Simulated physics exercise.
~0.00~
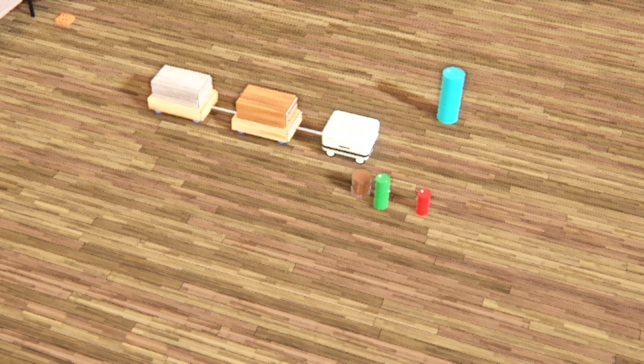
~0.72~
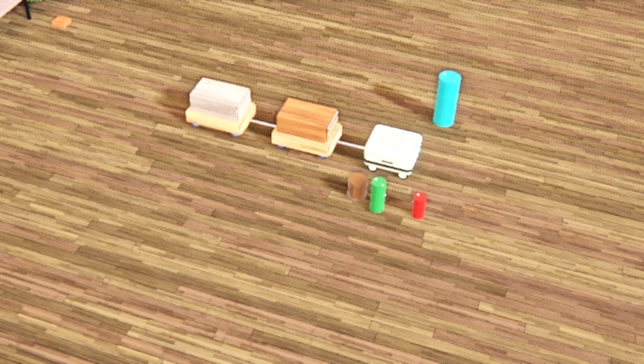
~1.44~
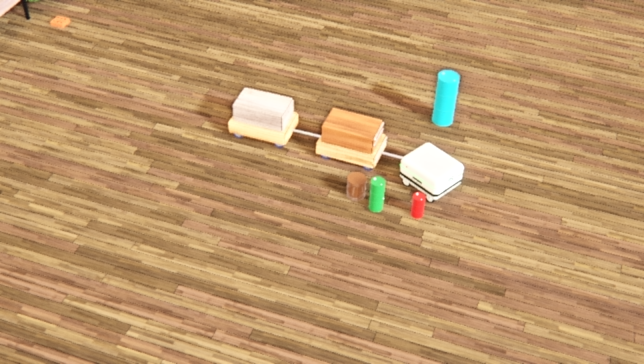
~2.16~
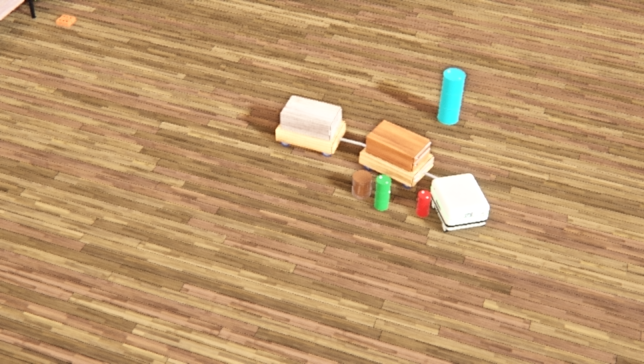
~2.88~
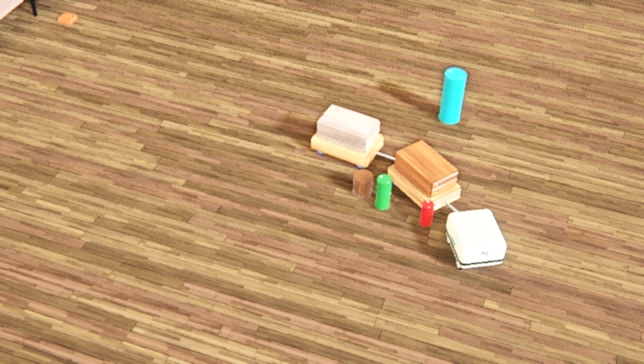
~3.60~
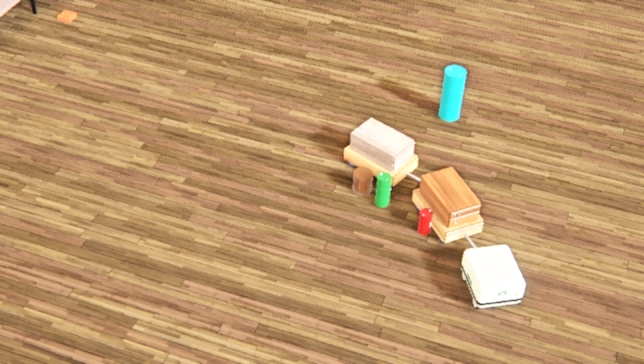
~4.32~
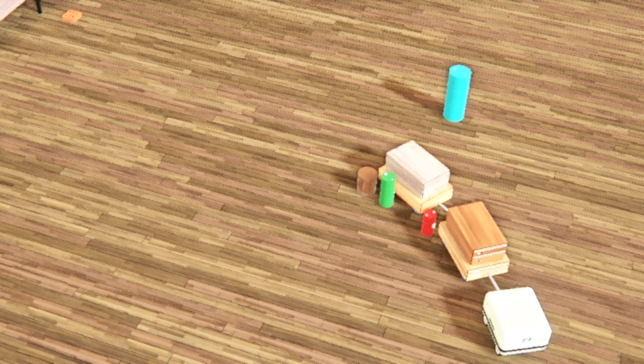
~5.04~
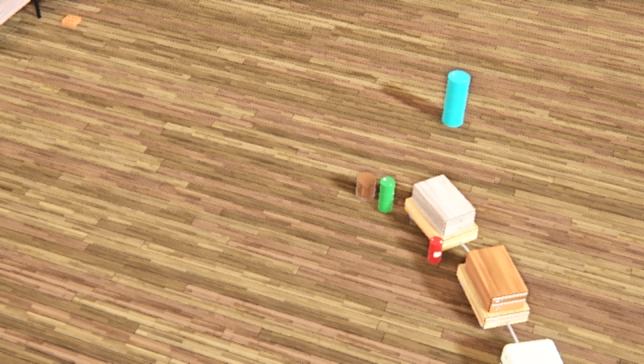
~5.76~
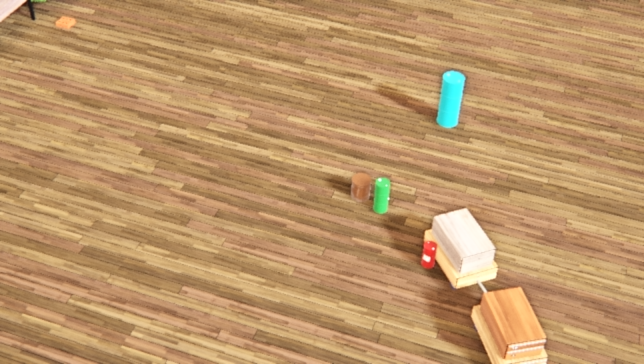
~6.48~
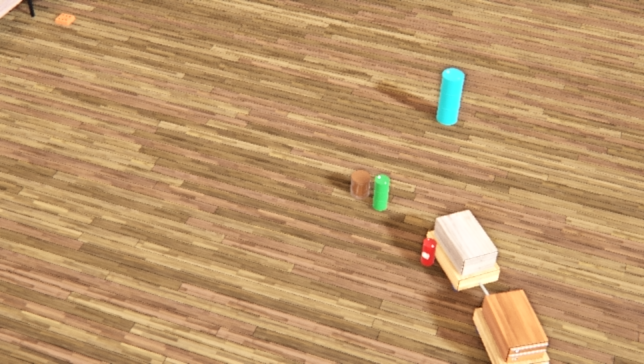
On a wooden floor, a white robot tug pulling two loaded carts rightward, curving down past canisters, the red one shifting but staying upright.
